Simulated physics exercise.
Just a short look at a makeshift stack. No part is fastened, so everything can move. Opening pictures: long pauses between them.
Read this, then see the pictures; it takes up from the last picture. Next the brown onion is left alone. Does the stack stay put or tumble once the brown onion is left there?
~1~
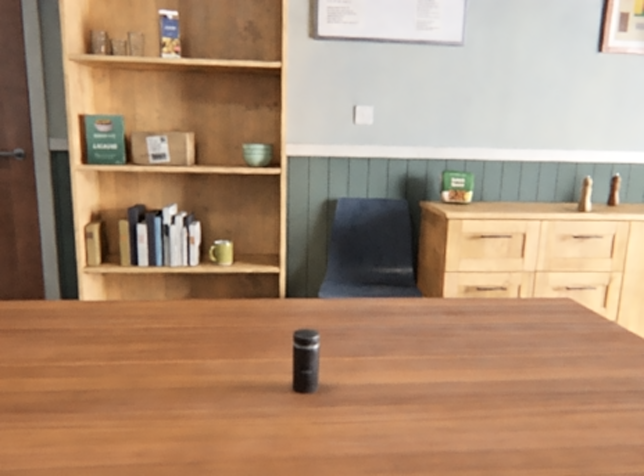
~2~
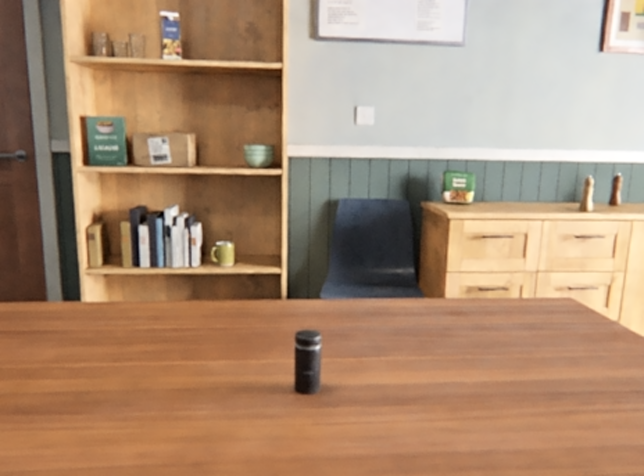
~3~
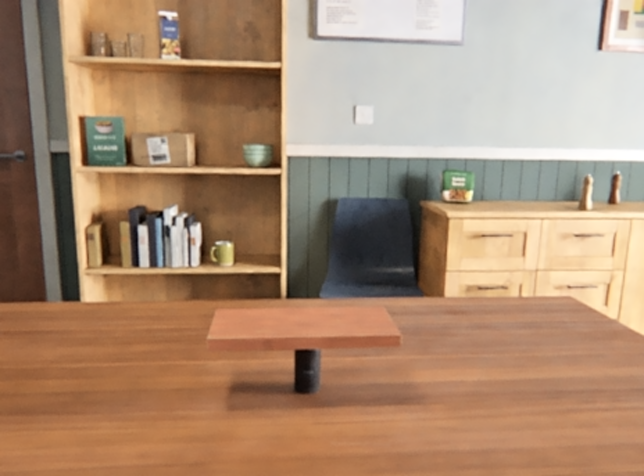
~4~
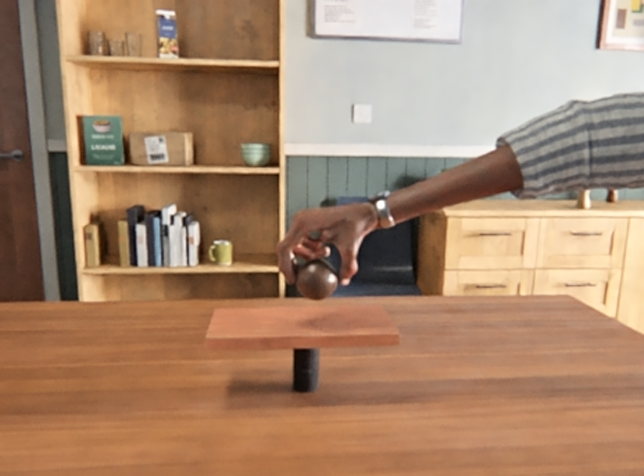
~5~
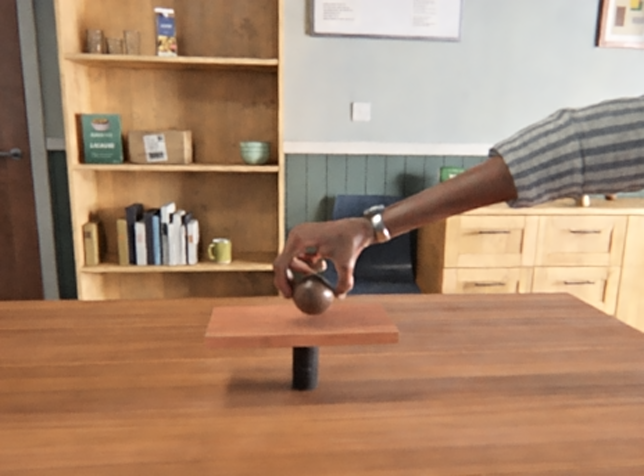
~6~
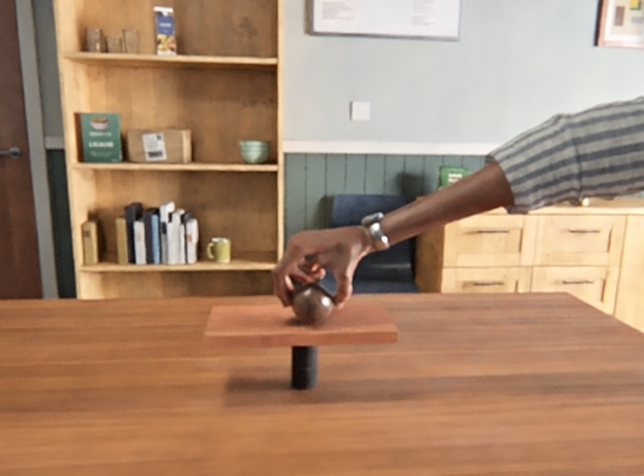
It never falters.
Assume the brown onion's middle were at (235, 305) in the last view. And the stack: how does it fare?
After that, it tumbles down.
Then, 0.20 s past the last view, nothing moves.
Then, 0.50 s past the last view, brown onion resting near (312, 304).
Finally, all 3 still in place. Final places as the last picture's camera would see them, brown onion near (312, 304). The stack keeps its balance.
